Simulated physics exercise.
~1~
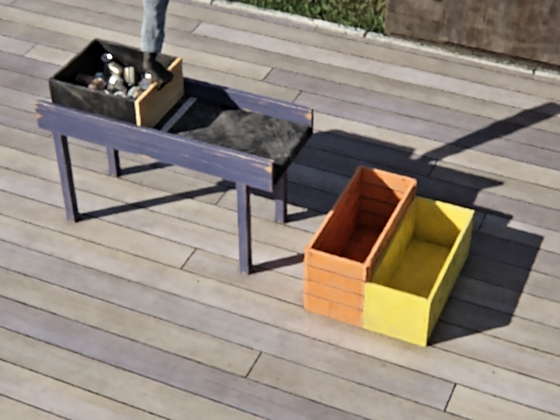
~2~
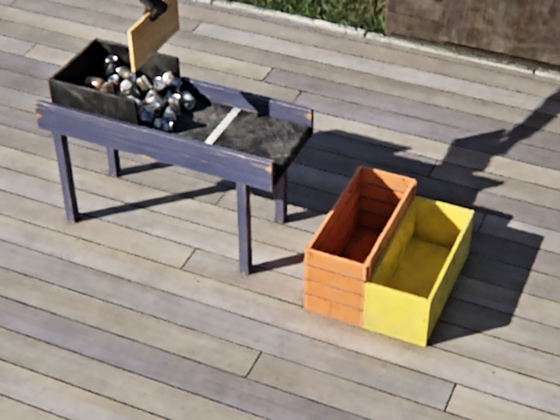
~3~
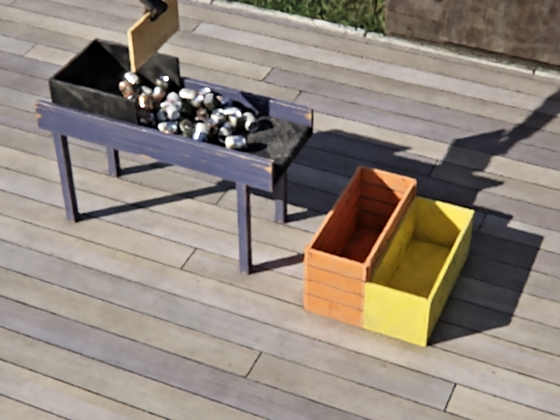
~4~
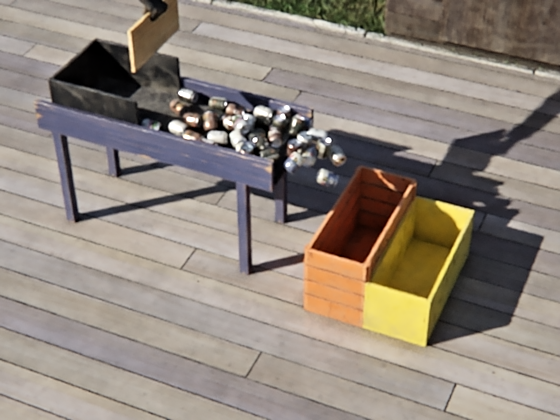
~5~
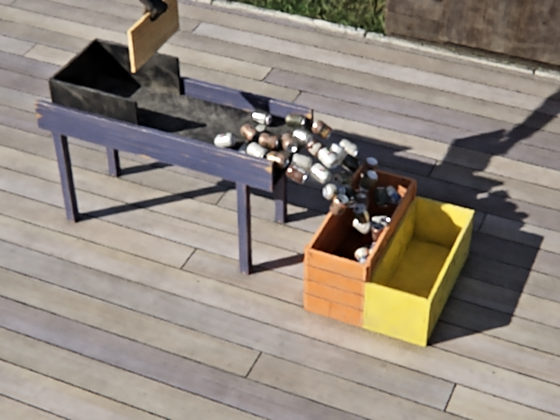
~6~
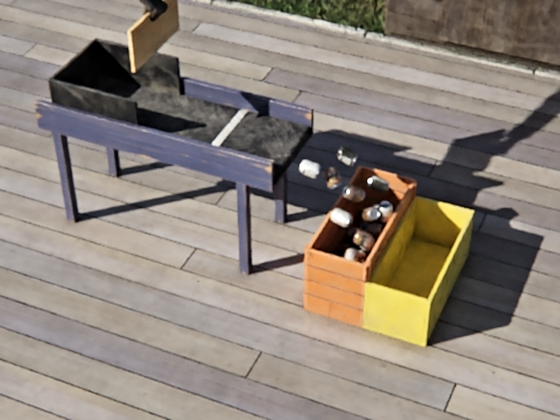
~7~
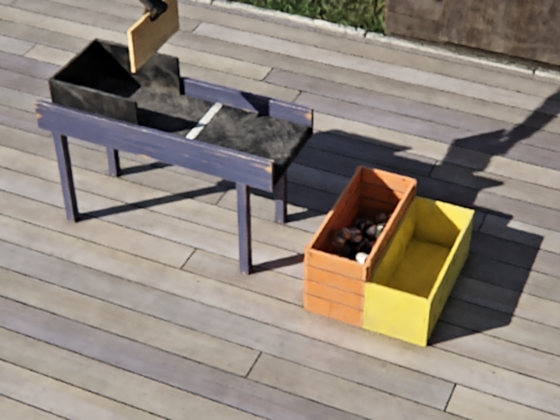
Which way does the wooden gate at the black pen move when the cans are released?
The gate moves up, clearing the way for the cans to spill onto the belt.
To begin with, small mini cans sit in a black pen at the left end of a raised belt, held back by a wooden gate, while an orange bin and a yellow bin stand on the decking to the right. The gate lifts, and the cans spill out onto the dark belt. They ride along to the right in a loose, spreading cluster. Reaching the end, they tumble off and drop through the air toward the orange bin. The last ones fall in, leaving the belt bare except for its pale stripe, with the cans resting in the orange bin and the yellow bin empty.
